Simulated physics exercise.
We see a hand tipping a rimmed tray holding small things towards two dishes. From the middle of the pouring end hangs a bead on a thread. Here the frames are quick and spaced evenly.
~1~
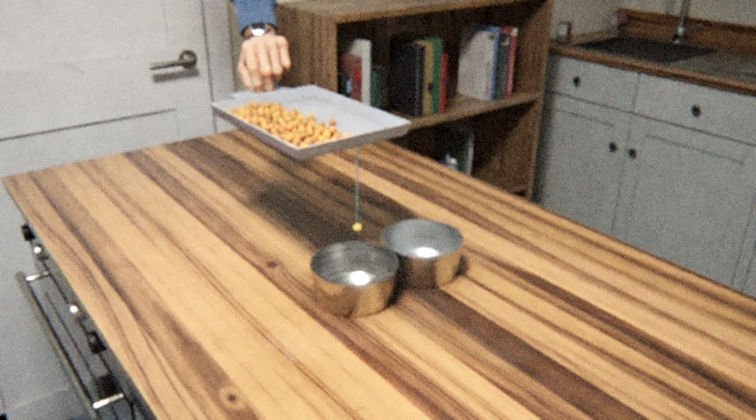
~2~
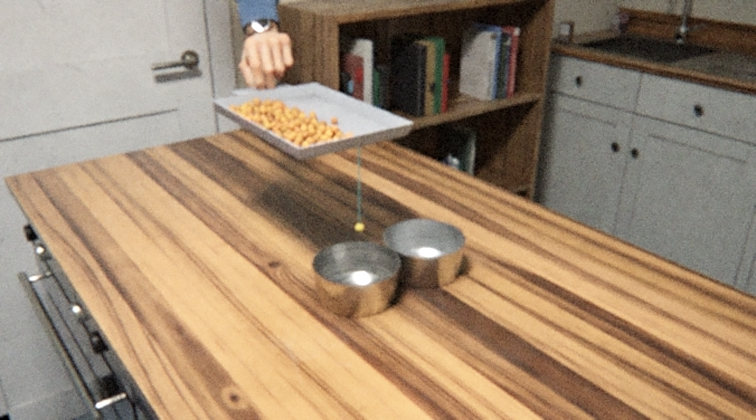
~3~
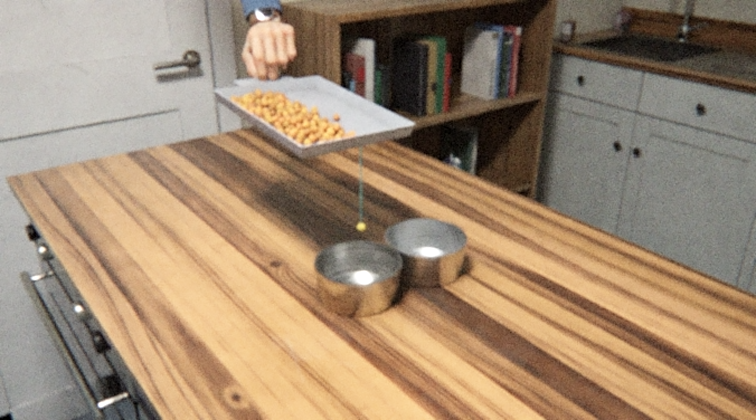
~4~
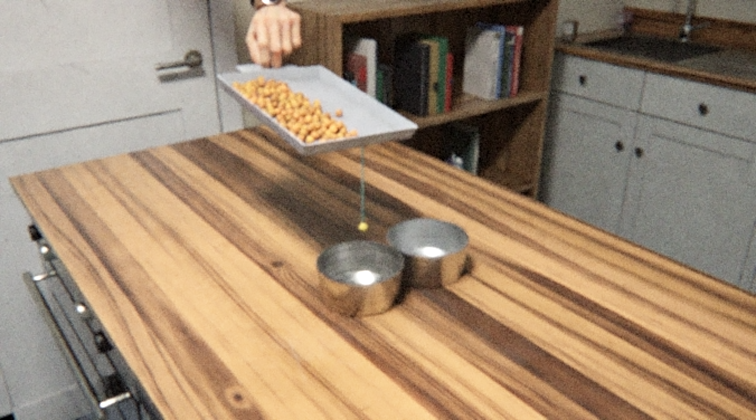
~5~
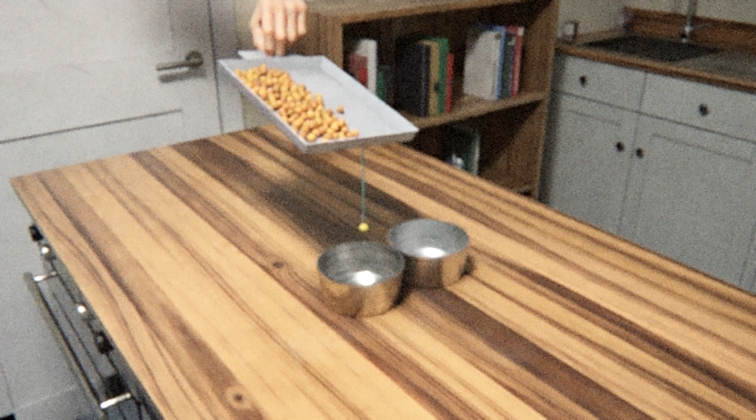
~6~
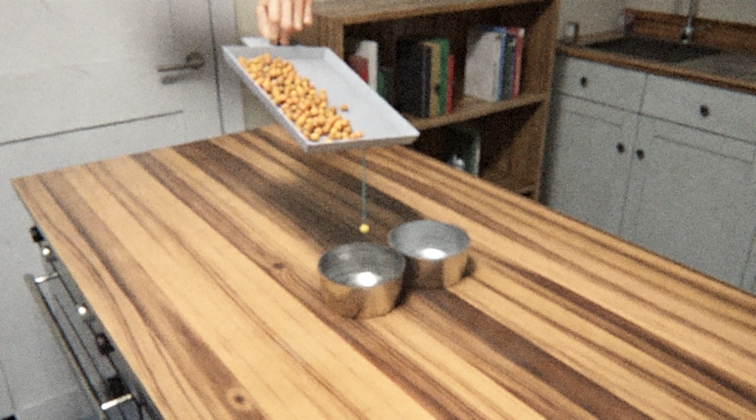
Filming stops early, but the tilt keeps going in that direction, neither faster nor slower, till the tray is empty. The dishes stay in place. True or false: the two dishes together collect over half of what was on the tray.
True.
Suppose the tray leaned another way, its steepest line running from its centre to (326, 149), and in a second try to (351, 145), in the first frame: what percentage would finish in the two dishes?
Near 70 % and 80 %.
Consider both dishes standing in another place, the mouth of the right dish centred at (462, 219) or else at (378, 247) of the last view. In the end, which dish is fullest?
The first time it is the dish to the left, and the second time it is the dish to the right.
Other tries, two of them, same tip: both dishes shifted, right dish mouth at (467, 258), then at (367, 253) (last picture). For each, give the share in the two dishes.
You'd get 10 in a hundred the first time and 10 in a hundred the second.
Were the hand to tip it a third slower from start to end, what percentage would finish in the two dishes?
Roughly 90 %.
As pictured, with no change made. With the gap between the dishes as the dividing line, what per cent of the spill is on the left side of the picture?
My estimate is some 40 per cent.
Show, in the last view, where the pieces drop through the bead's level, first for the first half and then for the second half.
Near (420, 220) and later near (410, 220).
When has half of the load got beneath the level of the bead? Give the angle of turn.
At some 110 degrees.
Soon, tray tipped steeply; most on the tray; a stray few in the right dish; a small part in the air.
A while on, tray tipped past a quarter turn; about half on the tray; about a third in the right dish; a stray few outside both; a small part in the air.
Towards the end, tray tipped past a quarter turn; a small part in the left dish; most in the right dish; a small part outside both.
Finally, tray tipped past a quarter turn; a small part in the left dish; most in the right dish; a small part outside both.
